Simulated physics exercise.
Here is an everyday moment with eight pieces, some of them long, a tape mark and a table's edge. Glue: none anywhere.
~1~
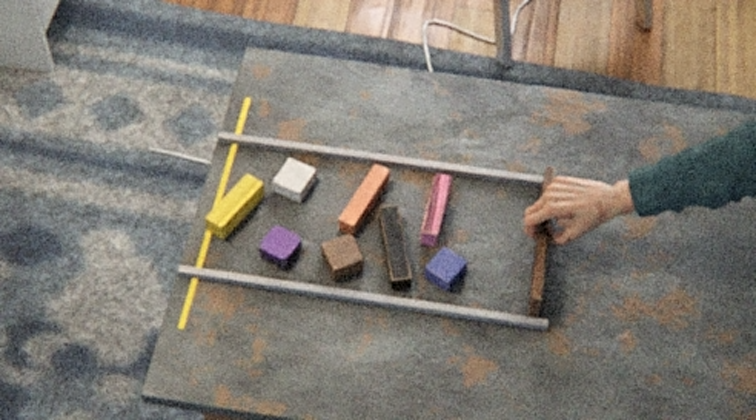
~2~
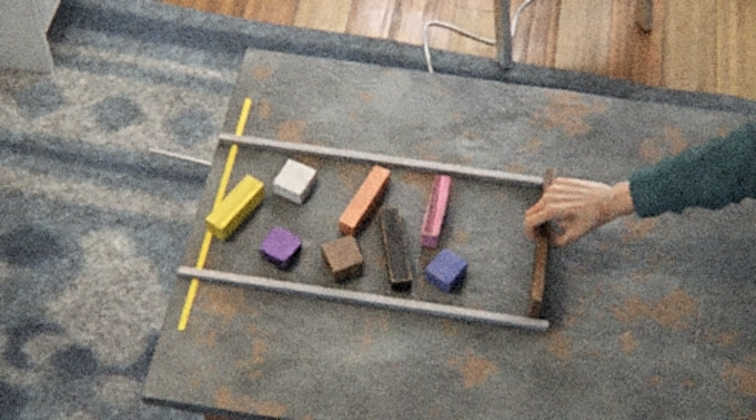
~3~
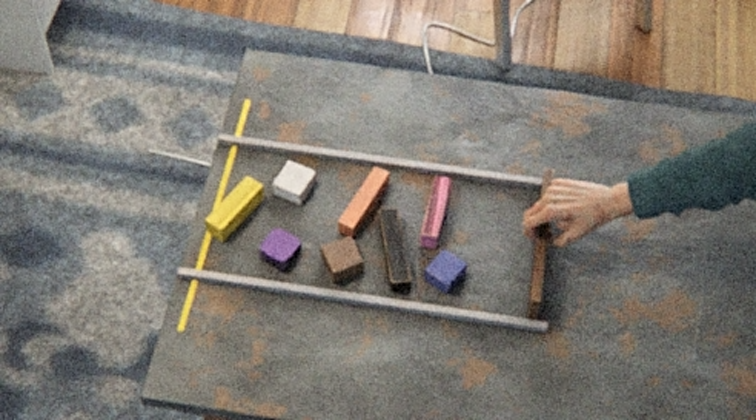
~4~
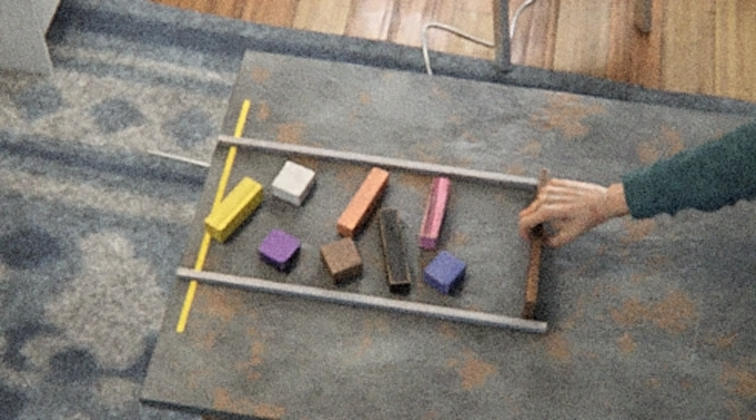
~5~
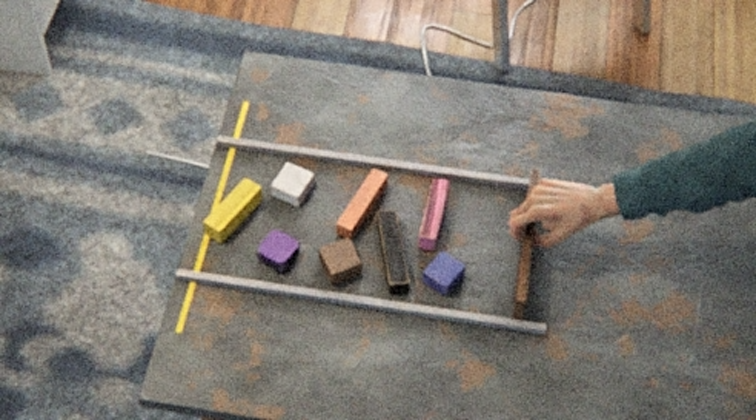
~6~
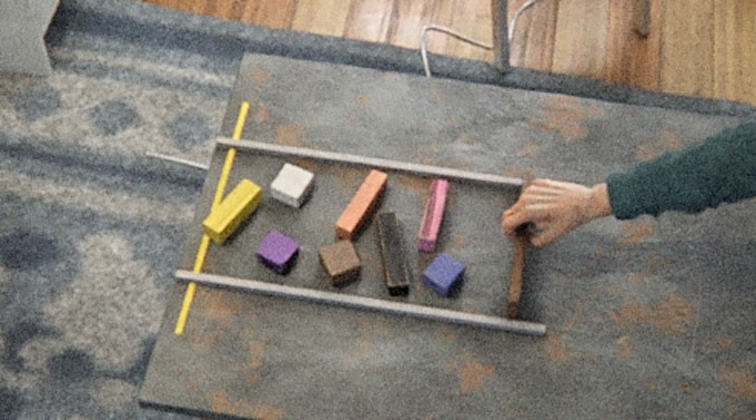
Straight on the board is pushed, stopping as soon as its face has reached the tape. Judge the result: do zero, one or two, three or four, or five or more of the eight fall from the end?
Lost: Five or more.
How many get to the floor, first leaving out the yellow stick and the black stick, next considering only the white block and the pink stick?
4, then 5.
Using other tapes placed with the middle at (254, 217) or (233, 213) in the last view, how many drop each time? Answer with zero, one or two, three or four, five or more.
First tape: Three or four; second: Three to four.
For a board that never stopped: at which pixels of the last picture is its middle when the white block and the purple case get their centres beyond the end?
Near (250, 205) in the first case, near (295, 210) in the other.
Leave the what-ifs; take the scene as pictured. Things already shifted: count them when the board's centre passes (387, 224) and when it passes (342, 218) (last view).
First 6, then 8.
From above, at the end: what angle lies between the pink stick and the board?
About 0°.
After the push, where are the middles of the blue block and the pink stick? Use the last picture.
First (189, 240), then (212, 183).
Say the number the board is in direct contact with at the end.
The count in contact is 2.
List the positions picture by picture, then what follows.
Yellow stick (235, 206); white block (295, 180); purple case (281, 248); board (542, 241); tape (217, 206), in the first frame.
White block (295, 182); brown block (343, 258), in the second frame.
Purple case (280, 250); board (541, 243), in the third frame.
Yellow stick (234, 210); blue block (445, 272), in the fourth frame.
White block (293, 184); orange bar (363, 204), in the fifth frame.
Yellow stick (233, 212); white block (293, 186); purple case (278, 253); board (520, 244); tape (214, 211), in the sixth frame.
Soon after, none off yet; yellow stick at rest near (233, 212); white block at rest near (293, 186); purple case at rest near (278, 253).
Then, none off yet; yellow stick moving near (227, 208); white block moving near (285, 183); purple case moved about its own width near (233, 240).
Further on, one off so far; yellow stick tipped well over near (178, 208); white block moved well along near (219, 162); purple case falling near (158, 283).
At rest, the number that fall off is five or more; fallen, black stick, orange bar, brown block, purple case, white block and yellow stick.
